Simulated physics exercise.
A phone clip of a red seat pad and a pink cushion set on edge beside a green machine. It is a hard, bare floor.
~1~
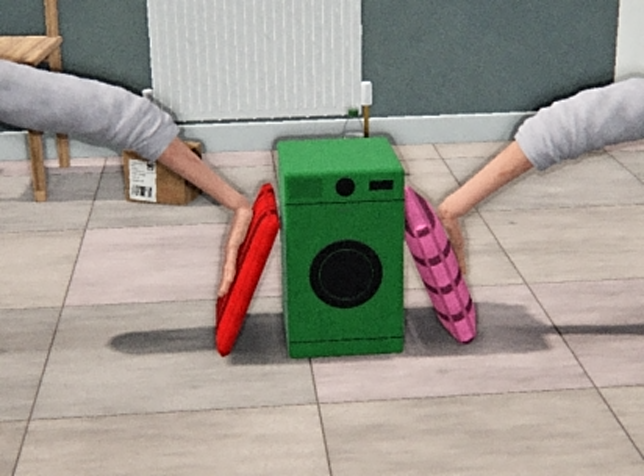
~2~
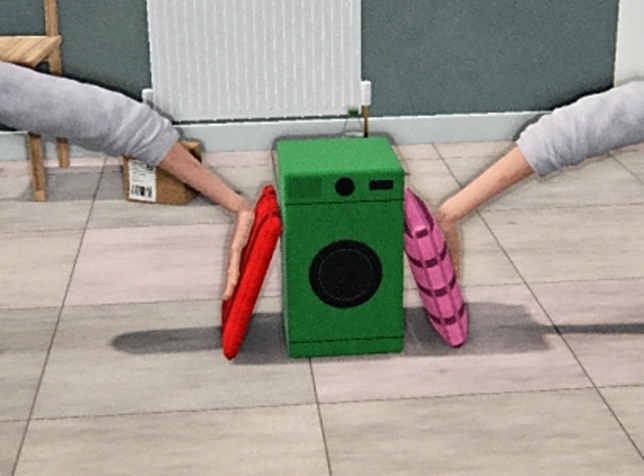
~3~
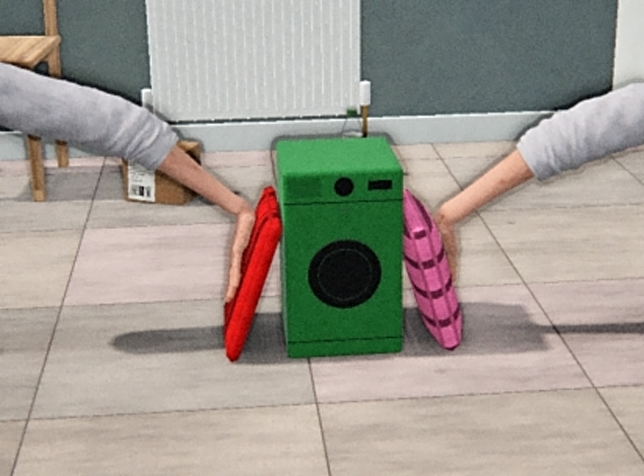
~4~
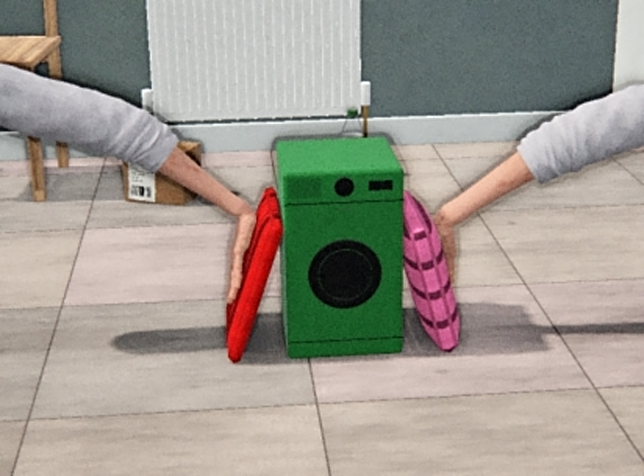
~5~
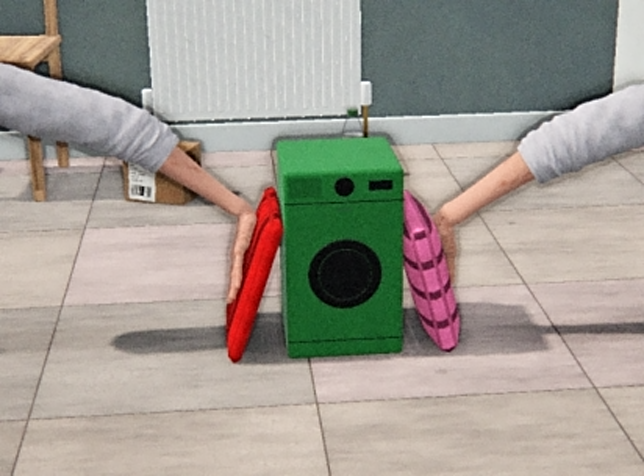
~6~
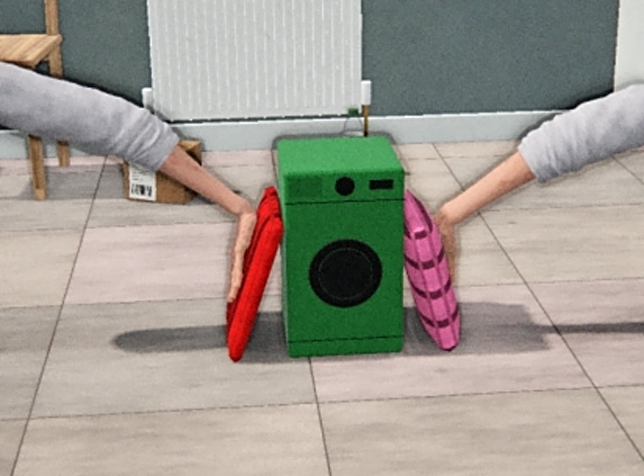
We see two hands pressing a red seat pad and a pink cushion against the left and right sides of a green machine on a bare floor; their lower edges shift slightly inward, then everything stays nearly still.
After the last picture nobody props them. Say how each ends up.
In the end the red seat pad keeps leaning, the pink cushion holds its lean.
Then, 0.26 s after the last picture, seat pad leaning near (255, 272); cushion leaning near (424, 268).
At rest, seat pad leaning near (255, 272); cushion leaning near (424, 268). The red seat pad holds its lean and the pink cushion remains propped up.
